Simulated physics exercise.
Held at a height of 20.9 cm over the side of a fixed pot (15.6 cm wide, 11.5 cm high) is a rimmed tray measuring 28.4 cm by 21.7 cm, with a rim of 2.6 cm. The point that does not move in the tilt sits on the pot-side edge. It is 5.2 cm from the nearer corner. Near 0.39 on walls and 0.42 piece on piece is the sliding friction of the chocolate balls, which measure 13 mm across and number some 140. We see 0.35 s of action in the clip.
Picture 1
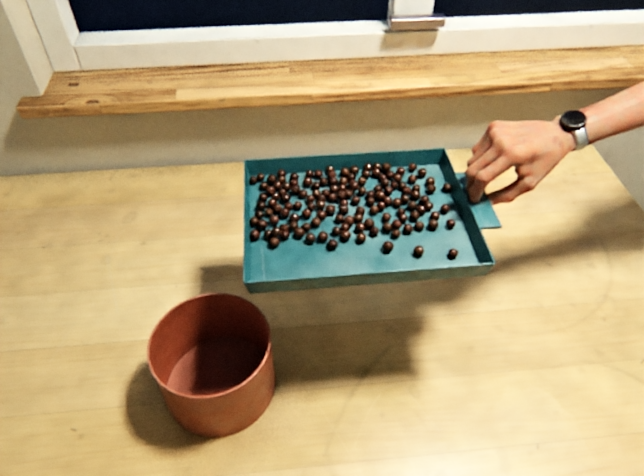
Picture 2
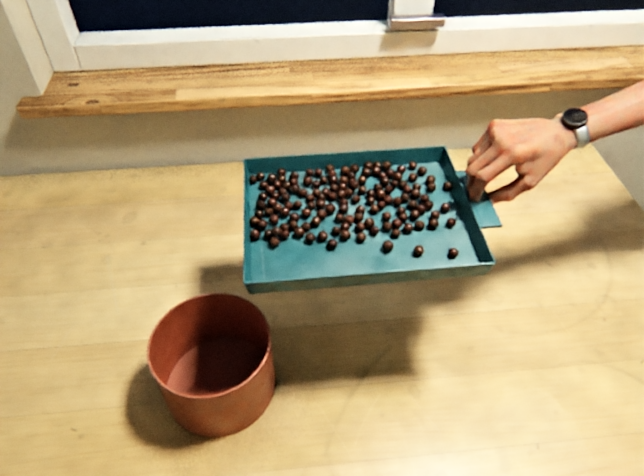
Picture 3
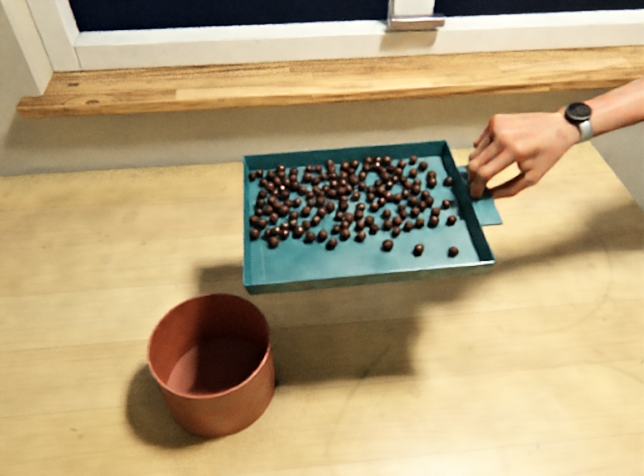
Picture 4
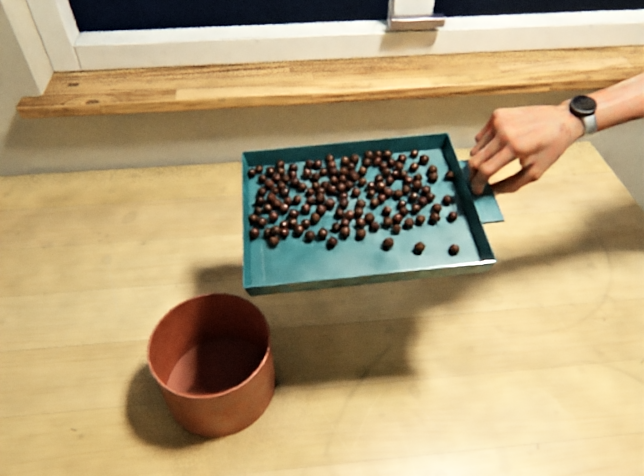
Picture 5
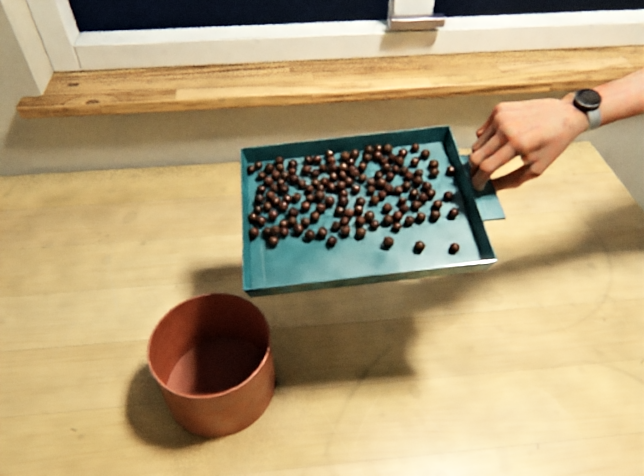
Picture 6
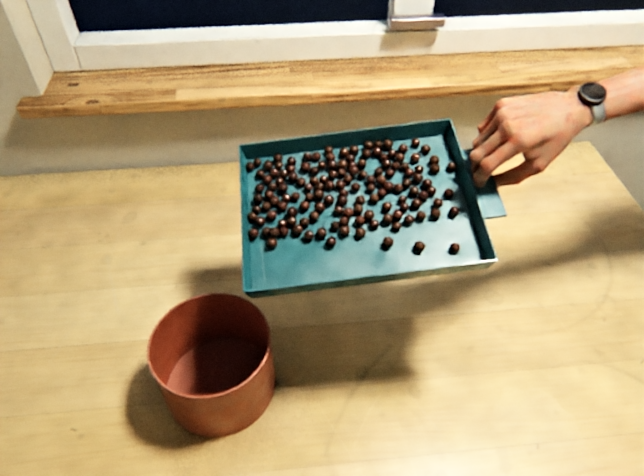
On a wooden table, a hand slowly tilts a teal tray of small brown balls.
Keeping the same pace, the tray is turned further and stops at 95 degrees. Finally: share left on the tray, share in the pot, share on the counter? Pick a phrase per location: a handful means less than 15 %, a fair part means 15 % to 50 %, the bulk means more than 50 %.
Tray: A handful, pot: A fair part, counter: The bulk.
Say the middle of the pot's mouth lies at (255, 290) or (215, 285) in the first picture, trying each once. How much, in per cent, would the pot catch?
I'd say some 5 per cent for the first and some 0 per cent for the second.
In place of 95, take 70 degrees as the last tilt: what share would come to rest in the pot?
It would land at about 0 percent.
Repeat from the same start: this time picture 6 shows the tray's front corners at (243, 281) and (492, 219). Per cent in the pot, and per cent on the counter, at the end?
Pot 35, counter 65.
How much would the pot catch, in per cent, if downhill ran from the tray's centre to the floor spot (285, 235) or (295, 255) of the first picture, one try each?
Near 45 and 95 percent, in that order.
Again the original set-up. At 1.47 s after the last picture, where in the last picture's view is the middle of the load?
Look about (311, 252) in the last view.
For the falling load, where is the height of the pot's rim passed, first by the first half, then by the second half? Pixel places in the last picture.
Roughly (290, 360) to start, and after that (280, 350).
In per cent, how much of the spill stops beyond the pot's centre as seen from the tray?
That works out to about 10 percent.
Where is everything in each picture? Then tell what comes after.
The first frame shows tray tilt 0 degrees, front corners at (248, 279) and (490, 261); middle of the pieces at (344, 204); pot at (210, 341).
The second frame shows tray tilt 1 degrees, front corners at (248, 280) and (490, 260); middle of the pieces at (344, 203).
The third frame shows tray tilt 3 degrees, front corners at (248, 281) and (491, 259), lowest corner left front; middle of the pieces at (344, 200).
The fourth frame shows tray tilt 6 degrees, front corners at (248, 284) and (492, 258), lowest corner left front; middle of the pieces at (344, 196).
The fifth frame shows tray tilt 9 degrees, front corners at (248, 286) and (492, 258), lowest corner left front; middle of the pieces at (344, 194).
The sixth frame shows tray tilt 12 degrees, front corners at (247, 288) and (493, 257), lowest corner left front; middle of the pieces at (343, 193); pot at (210, 341).
Then, 0.88 s after the last picture, tilt 51 degrees; the tray holds 100 %, the pot 0 %.
Then, 1.47 s after the last picture, tilt 76 degrees; the tray holds 100 %, the pot 0 %.
Then, 2.11 s after the last picture, tilt 95 degrees; the tray holds 15 %, the pot 20 %.
In the end, tray 0 %, pot 30 %, counter 70 %.
